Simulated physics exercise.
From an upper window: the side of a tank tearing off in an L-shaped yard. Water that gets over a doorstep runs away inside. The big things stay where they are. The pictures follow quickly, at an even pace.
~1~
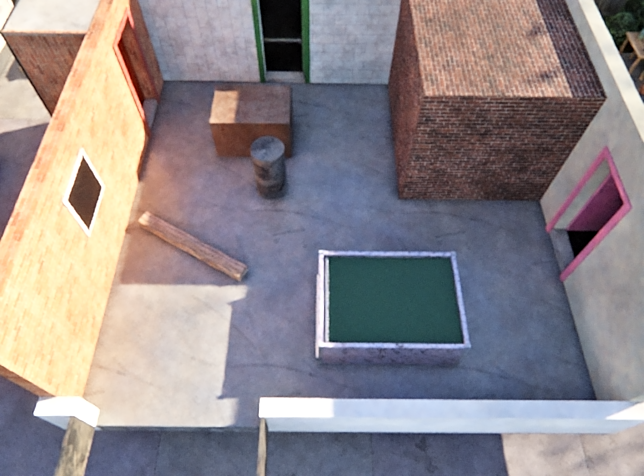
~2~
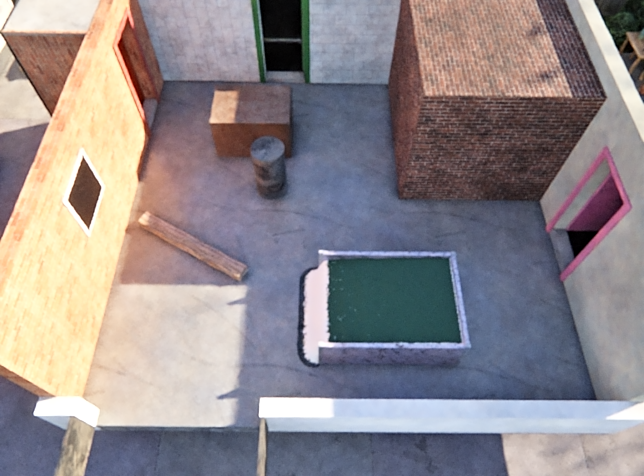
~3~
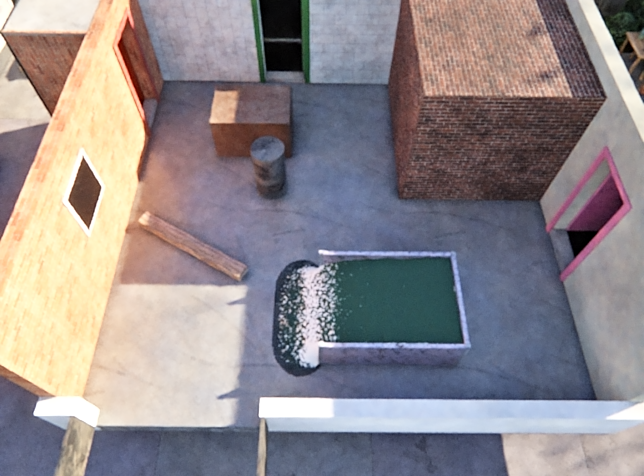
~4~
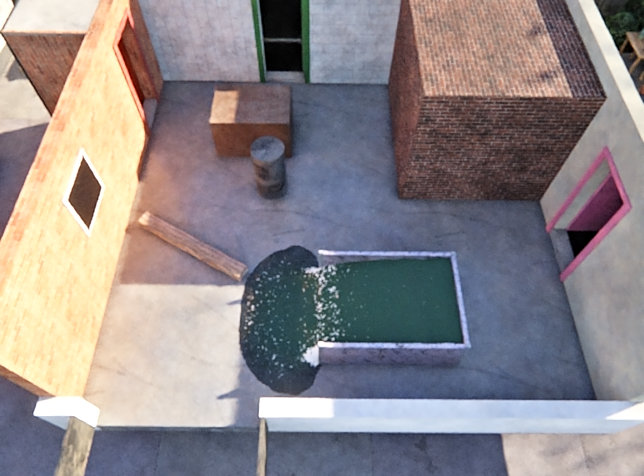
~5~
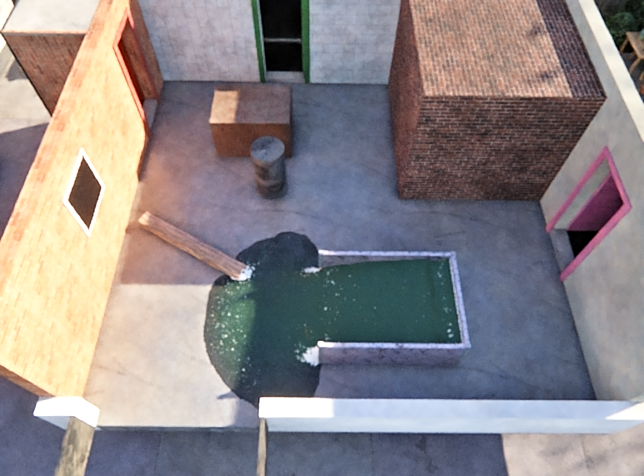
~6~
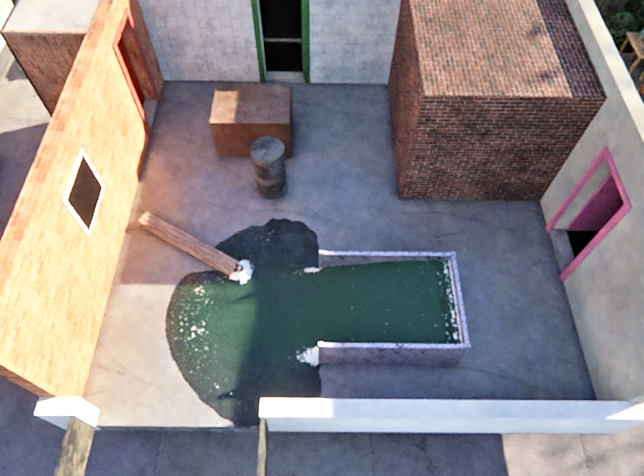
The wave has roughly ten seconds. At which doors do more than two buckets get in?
The red door admits no more than that; the green door admits no more than that; the pink door admits no more than that.
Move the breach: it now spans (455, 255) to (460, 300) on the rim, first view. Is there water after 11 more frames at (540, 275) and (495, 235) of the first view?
One after the other: Flooded, flooded.
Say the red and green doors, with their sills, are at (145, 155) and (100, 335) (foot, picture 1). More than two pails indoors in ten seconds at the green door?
Green floods.
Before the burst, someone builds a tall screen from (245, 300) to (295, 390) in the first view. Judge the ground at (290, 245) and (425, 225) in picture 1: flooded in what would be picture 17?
In turn: Wet, dry.
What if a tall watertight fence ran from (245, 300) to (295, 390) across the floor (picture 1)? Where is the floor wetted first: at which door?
I say the red one.
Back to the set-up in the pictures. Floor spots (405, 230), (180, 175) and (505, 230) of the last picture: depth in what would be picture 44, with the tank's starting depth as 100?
In that order: 0, 6 and 0 per cent.
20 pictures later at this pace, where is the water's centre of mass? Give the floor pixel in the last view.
Roughly at (219, 275).
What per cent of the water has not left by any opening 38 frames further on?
I make it 70 per cent.
A moment on, water covers 30 % of the floor; the red door not reached, the green door not reached, the pink door not reached.
Next, water covers 35 % of the floor; the red door not reached, the green door not reached, the pink door not reached.
Then, water covers 40 % of the floor; the red door wet at the sill, nothing in, the green door not reached, the pink door not reached.
Later, water covers 55 % of the floor; the red door wet at the sill, nothing in, the green door wet at the sill, nothing in, the pink door not reached.
In the end, water covers 75 % of the floor; the red door wet at the sill, nothing in, the green door wet at the sill, nothing in, the pink door not reached.
